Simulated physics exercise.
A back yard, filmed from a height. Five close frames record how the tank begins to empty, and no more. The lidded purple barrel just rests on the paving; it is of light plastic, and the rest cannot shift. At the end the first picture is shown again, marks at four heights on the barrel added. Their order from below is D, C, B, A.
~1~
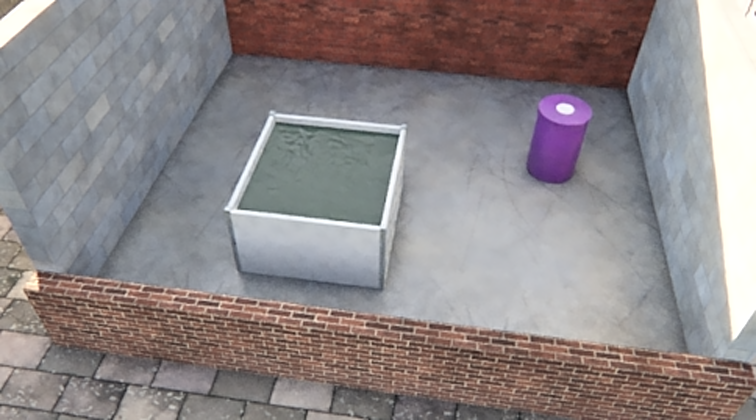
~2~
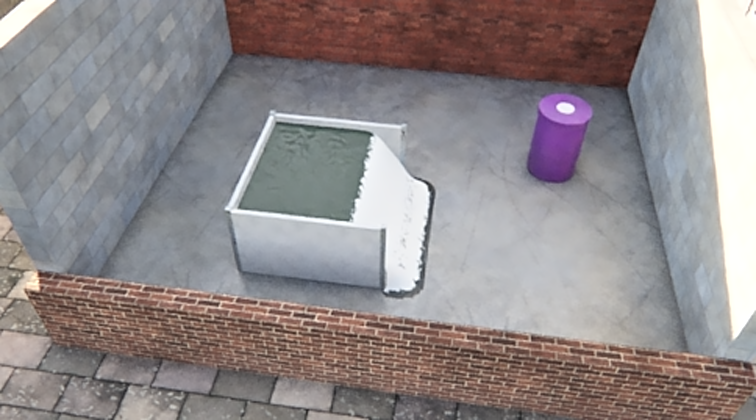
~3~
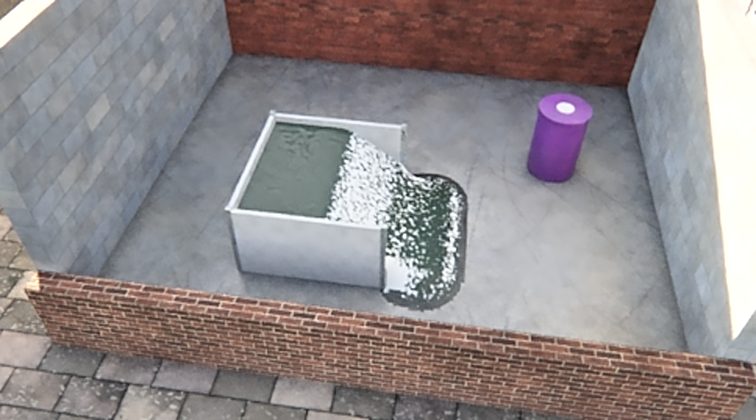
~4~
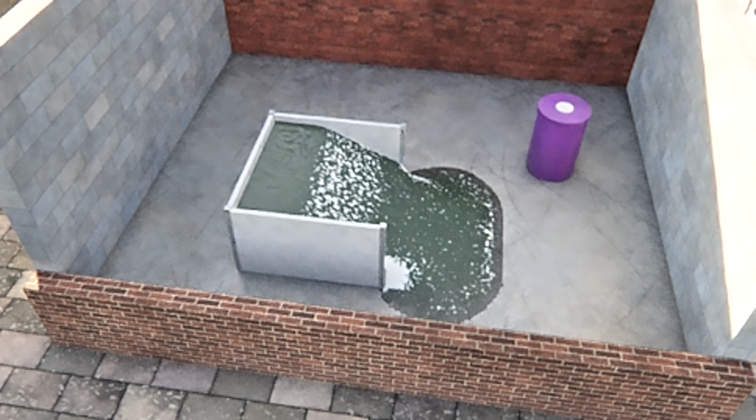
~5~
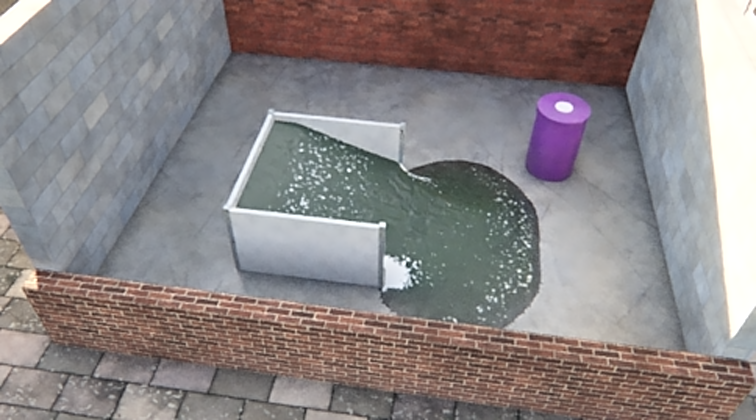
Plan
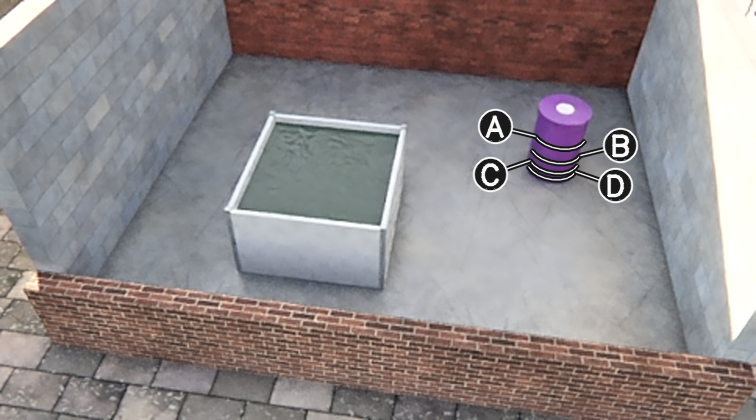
Dark green water poured out of the open right side of a square metal tank and spread in a widening pool across the grey yard floor, while a purple barrel stood still nearby.
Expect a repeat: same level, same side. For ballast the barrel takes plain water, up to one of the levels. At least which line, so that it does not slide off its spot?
That is level B.
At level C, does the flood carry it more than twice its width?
No, it does not.
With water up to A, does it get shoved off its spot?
No, that is safe.
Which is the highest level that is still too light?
The answer is C.
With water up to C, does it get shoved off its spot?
Yes, it does.
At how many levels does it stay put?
Two.
In white, A at (560, 149); B at (557, 163); C at (554, 173); D at (552, 179); from the bottom up D, C, B, A.
With A, it does not move.
With B, it does not move.
With C, it is pushed about its own width away.
With D, it is pushed about 6 times its own width away.
